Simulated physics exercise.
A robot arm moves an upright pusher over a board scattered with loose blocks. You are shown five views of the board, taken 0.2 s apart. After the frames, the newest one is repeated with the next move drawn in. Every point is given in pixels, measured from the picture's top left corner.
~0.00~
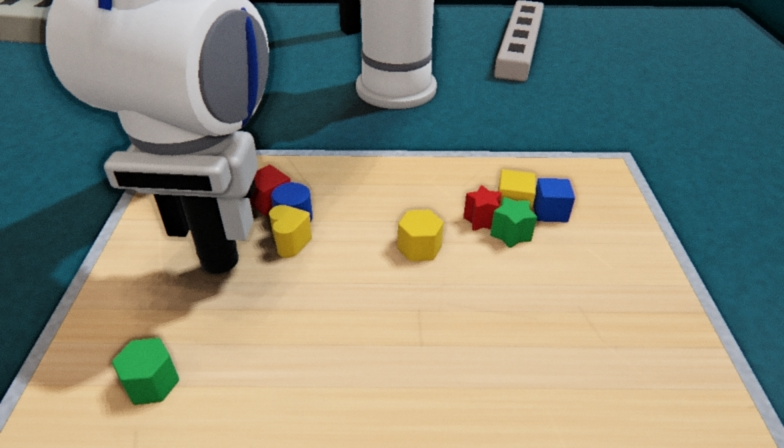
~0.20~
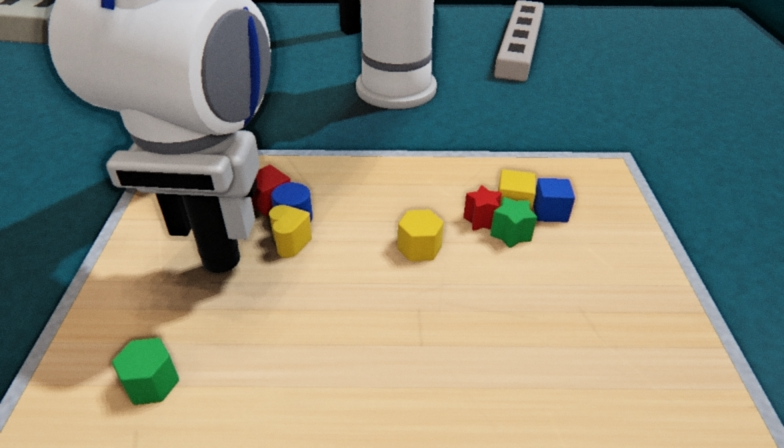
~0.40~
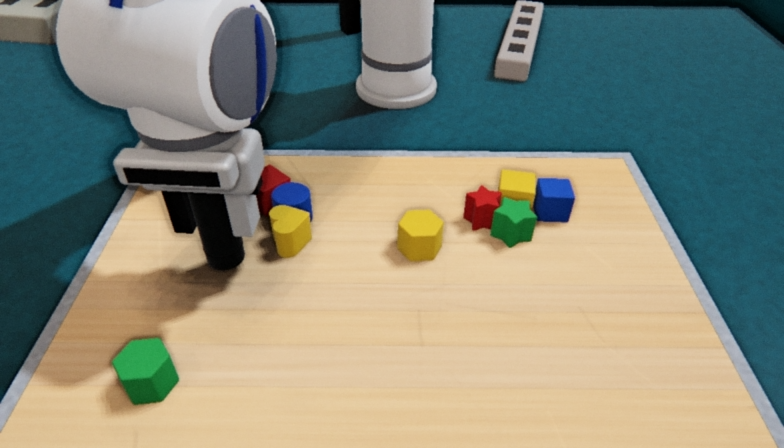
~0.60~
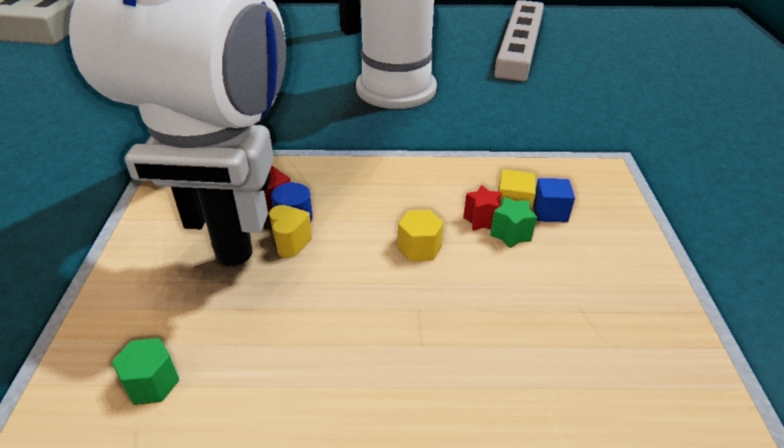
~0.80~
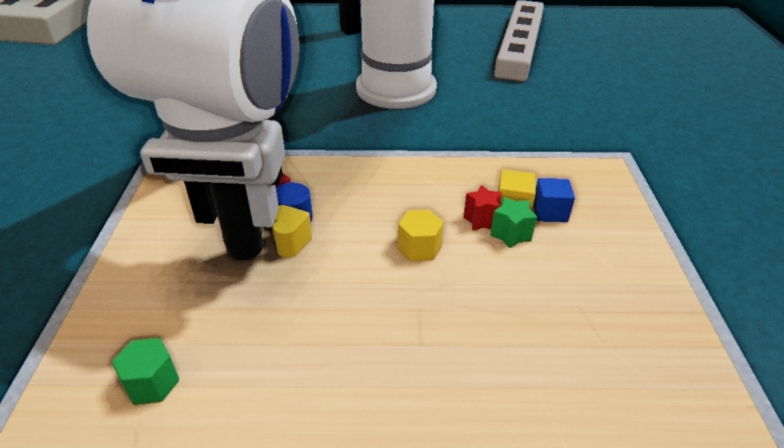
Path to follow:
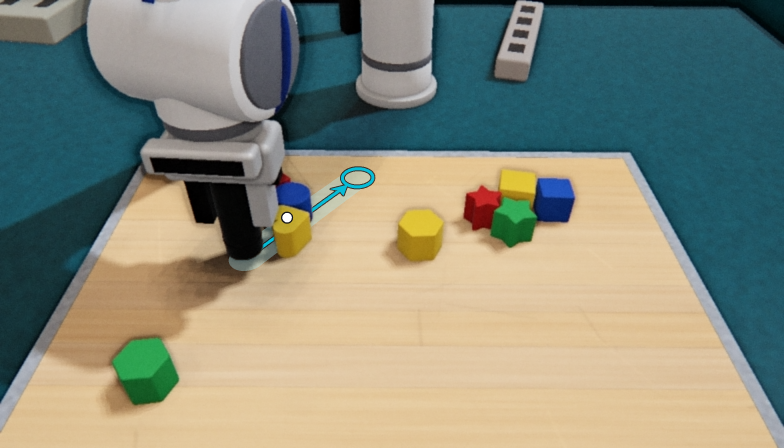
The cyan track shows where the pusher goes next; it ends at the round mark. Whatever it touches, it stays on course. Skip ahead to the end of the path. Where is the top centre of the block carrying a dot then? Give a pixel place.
So, by the moment the path ends, you'll find the top centre of the block carrying a dot at (316, 209).
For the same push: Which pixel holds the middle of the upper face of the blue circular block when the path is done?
The answer is (346, 137).
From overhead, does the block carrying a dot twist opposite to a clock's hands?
No, I don't think so.
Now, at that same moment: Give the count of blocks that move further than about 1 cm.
Blocks that move over 1 cm: Two.
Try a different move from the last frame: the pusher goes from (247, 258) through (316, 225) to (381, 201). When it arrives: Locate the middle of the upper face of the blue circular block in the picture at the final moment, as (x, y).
At pixel (312, 176).
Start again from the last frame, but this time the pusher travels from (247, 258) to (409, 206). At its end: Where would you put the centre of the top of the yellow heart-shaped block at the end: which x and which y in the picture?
The point I'd pick in the picture is (435, 173).
Path on the board, from (247, 258) to (358, 178); the dot is on the yellow heart-shaped block.
The first path, step by step. One third of the way, pusher (287, 219); yellow heart-shaped block (312, 211), turned 40° clockwise; blue circular block (305, 183).
Two thirds of the way, pusher (325, 192); yellow heart-shaped block (316, 209), turned 65° clockwise; blue circular block (333, 156).
At the end, pusher (357, 169); red square in place; yellow heart-shaped block (316, 209), turned 65° clockwise; blue circular block (346, 137).
